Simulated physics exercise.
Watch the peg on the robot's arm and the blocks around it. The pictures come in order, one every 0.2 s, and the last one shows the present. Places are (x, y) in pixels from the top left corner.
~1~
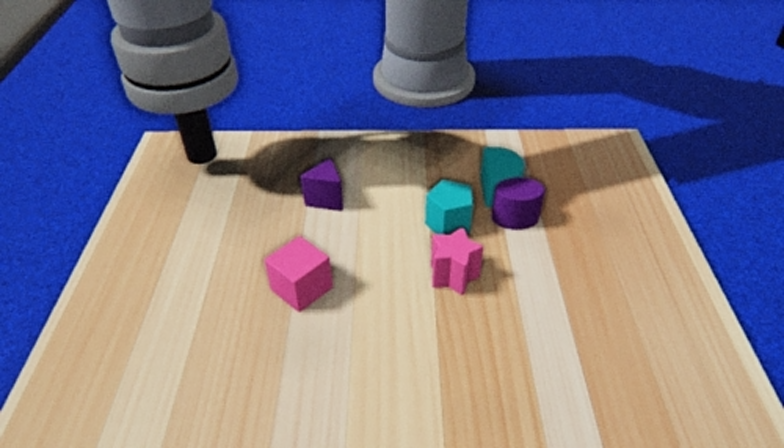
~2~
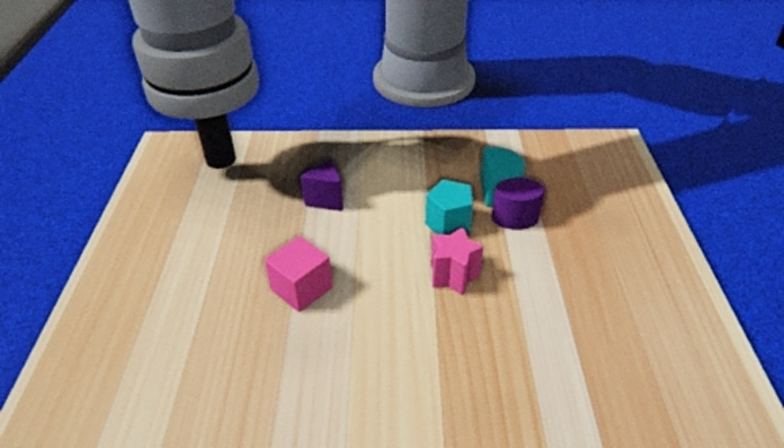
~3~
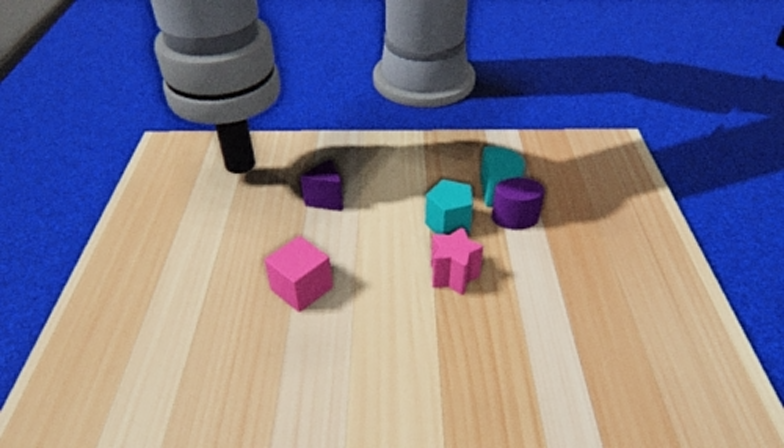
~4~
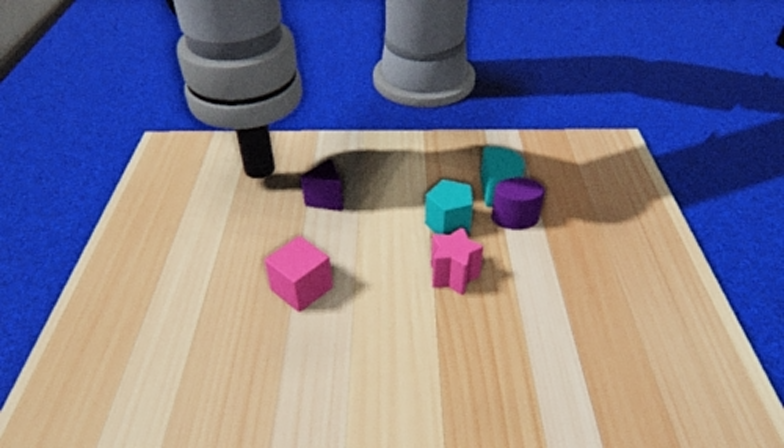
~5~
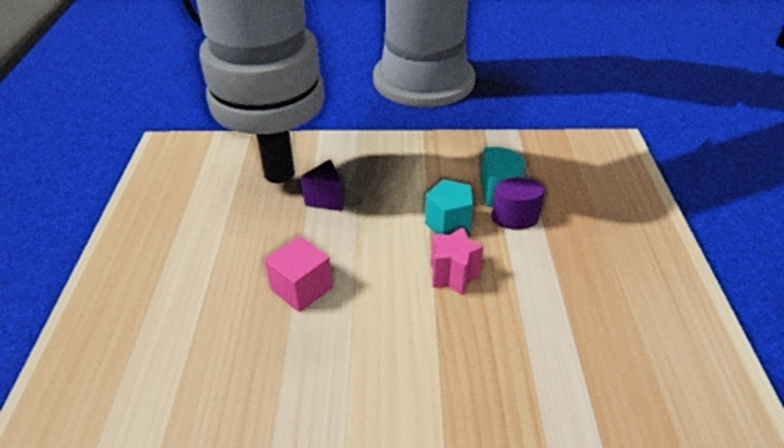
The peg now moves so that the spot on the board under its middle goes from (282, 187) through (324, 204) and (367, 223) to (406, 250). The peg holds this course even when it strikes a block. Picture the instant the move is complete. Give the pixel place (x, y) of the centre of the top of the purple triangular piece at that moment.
Put as a pixel place, it's (405, 189).
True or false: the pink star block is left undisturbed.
The statement is correct.
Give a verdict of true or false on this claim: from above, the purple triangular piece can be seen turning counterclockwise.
Answer: True.
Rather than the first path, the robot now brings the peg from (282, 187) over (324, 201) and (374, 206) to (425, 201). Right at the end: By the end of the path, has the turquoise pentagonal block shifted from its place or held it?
If the peg follows that path, the turquoise pentagonal block ends up shifted.
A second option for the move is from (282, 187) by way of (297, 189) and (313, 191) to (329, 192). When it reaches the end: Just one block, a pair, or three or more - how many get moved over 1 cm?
I count one.
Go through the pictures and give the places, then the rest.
In the first frame, peg tip (202, 156); block tops, purple triangular piece (324, 171); pink star block (456, 245).
In the second frame, peg (221, 160); blocks unchanged.
In the third frame, peg (240, 165); blocks unchanged.
In the fourth frame, peg (260, 170); blocks unchanged.
In the fifth frame, peg (280, 175); purple triangular piece (324, 171); pink star block (456, 245).
What follows on the original path. One third of the way, peg (323, 191); purple triangular piece (350, 177), turned 35° anticlockwise.
Two thirds of the way, peg (366, 210); purple triangular piece (395, 187), turned 65° anticlockwise.
At the end, peg (406, 238); purple triangular piece (405, 189), turned 85° anticlockwise; pink star block in place.
